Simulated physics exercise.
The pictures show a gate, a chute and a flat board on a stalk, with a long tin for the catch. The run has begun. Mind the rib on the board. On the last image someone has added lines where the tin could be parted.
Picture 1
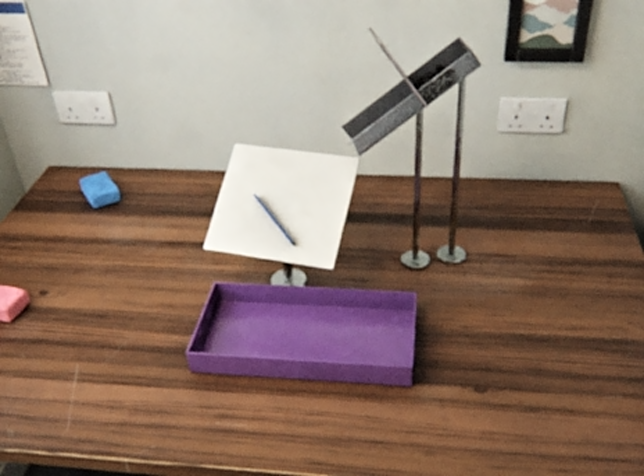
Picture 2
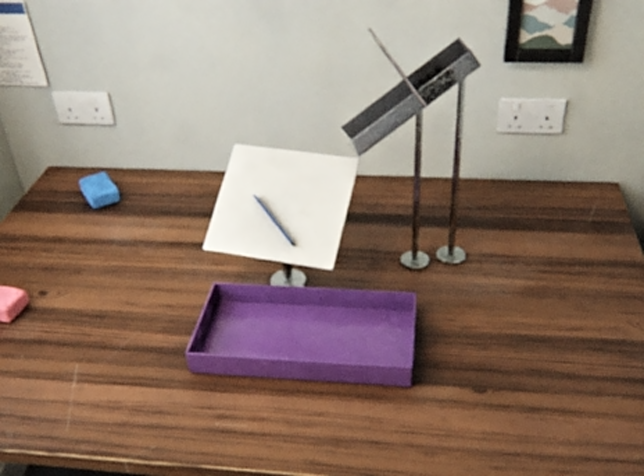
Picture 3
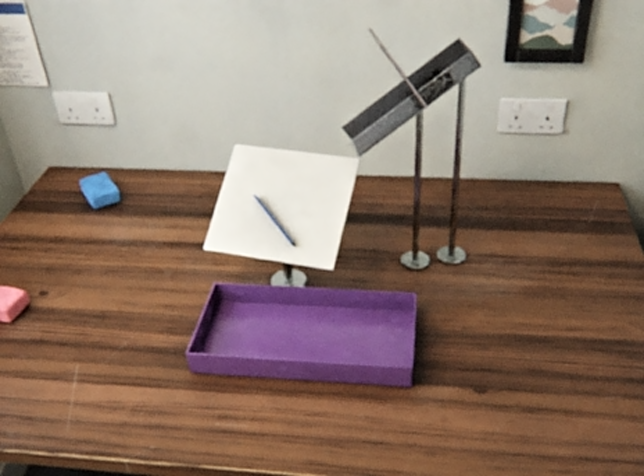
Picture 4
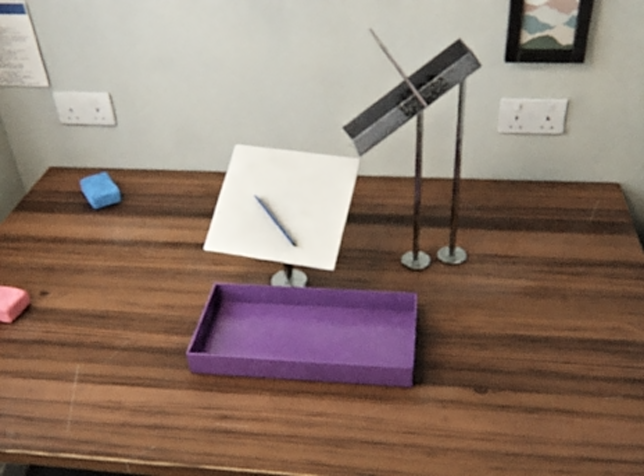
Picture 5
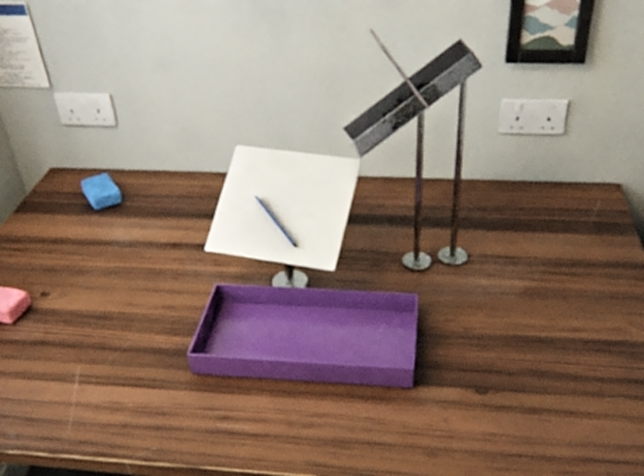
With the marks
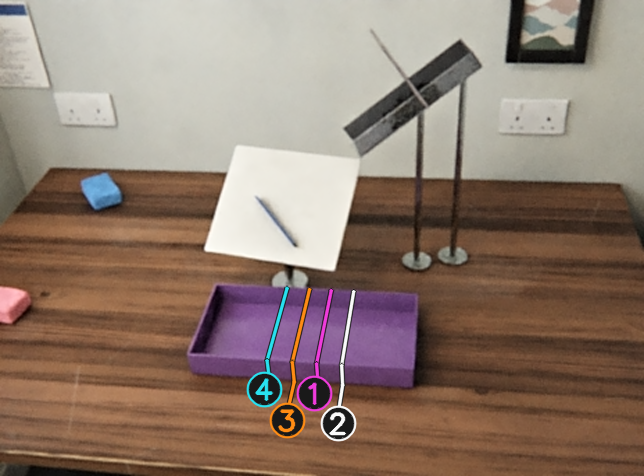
We see a grey chute on two thin legs above a tilted white board with a narrow blue rib and an empty purple tray, as a small dark load slides a short way down the chute to the left.
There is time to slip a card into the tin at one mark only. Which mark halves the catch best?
Line 3 does it best.
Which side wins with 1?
The left side.
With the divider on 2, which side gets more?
The left side.
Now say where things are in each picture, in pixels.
Load behind the gate (429, 84), black beans; lip of the chute (356, 148), sloping gently, in the first picture.
Middle of the board (281, 204), tilted fairly steeply; middle of its low edge (266, 259); of its high edge (296, 151), in the second picture.
Front corners of the tin (187, 353) and (412, 368), empty; front of the load (409, 94), in the third picture.
Middle of the load (419, 97); its front (400, 108), roughly a quarter of the way to the lip; rib from (255, 195) to (292, 243), in the fourth picture.
Middle of the load (412, 101); its front (385, 121), roughly half of the way to the lip, in the fifth picture.
On the marked copy, line 1 crosses the front rim at (316, 362); line 2 crosses the front rim at (341, 364); line 3 crosses the front rim at (292, 361); line 4 crosses the front rim at (267, 359).
If 1 is chosen, of what is caught, almost all on the left of the divider, just a few on the right.
If 2 is chosen, of what is caught, almost all on the left of the divider, just a few on the right.
If 3 is chosen, of what is caught, roughly half on the left of the divider, roughly half on the right.
If 4 is chosen, of what is caught, about a tenth on the left of the divider, almost all on the right.
